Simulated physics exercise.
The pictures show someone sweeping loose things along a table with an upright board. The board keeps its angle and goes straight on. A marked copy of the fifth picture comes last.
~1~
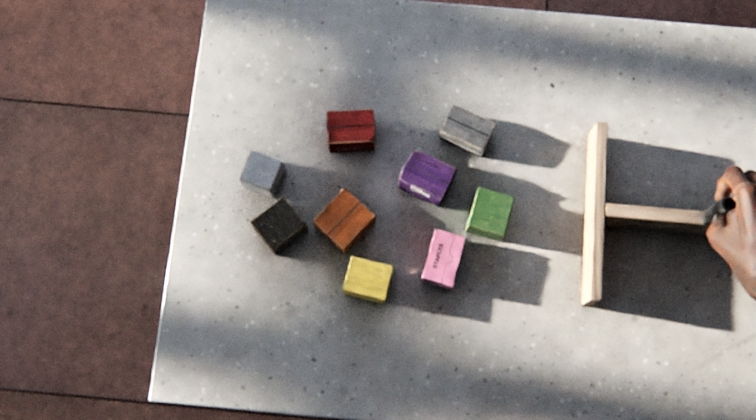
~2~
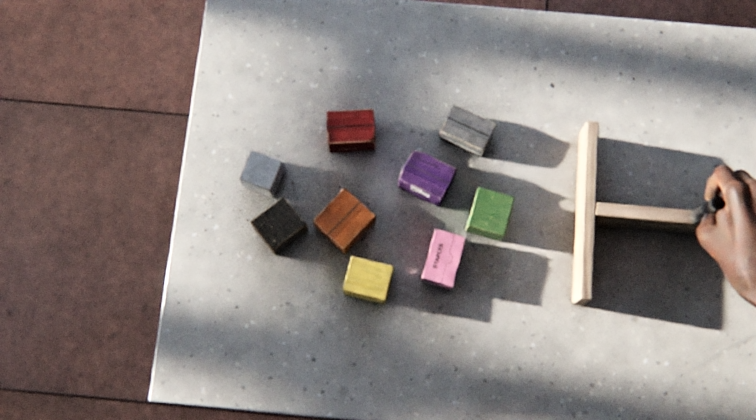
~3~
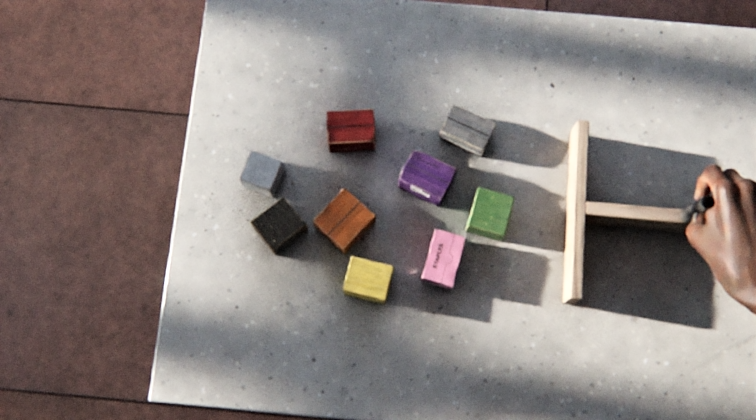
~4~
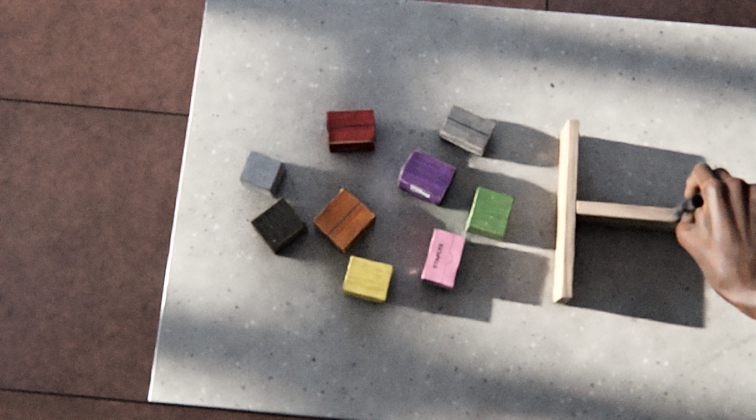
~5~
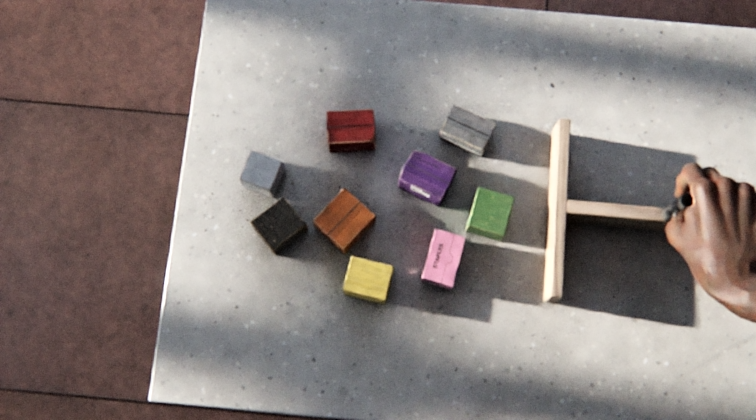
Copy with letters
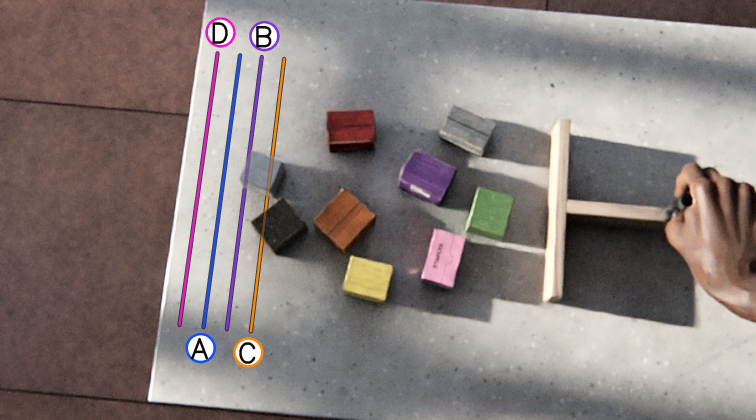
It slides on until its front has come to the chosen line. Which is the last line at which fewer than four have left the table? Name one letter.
At B, and not beyond.
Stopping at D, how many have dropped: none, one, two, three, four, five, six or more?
Six or more.
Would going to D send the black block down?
Yes.
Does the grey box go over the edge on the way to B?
No.
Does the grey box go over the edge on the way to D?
Yes.
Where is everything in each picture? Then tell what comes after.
Board (599, 209); pink box (443, 260); purple box (427, 178), in the first picture.
Board (590, 208); yellow block (369, 280), in the second picture.
Board (581, 207); white block (262, 174), in the third picture.
Board (571, 206); grey box (468, 131), in the fourth picture.
Board (561, 206); orange box (345, 221); pink box (443, 260); purple box (427, 178), in the fifth picture.
On the marked copy, A at (222, 186); B at (245, 188); C at (268, 190); D at (199, 184).
Following B. Soon after the start, board (447, 195); grey box (419, 134); pink box (418, 259).
Later, board (334, 186); black block (218, 242); white block (244, 173).
In the end, board (245, 178); white block over the edge; red box over the edge; two fallen.
As for the rest, A drops five; C is within the limit but short; D drops six.
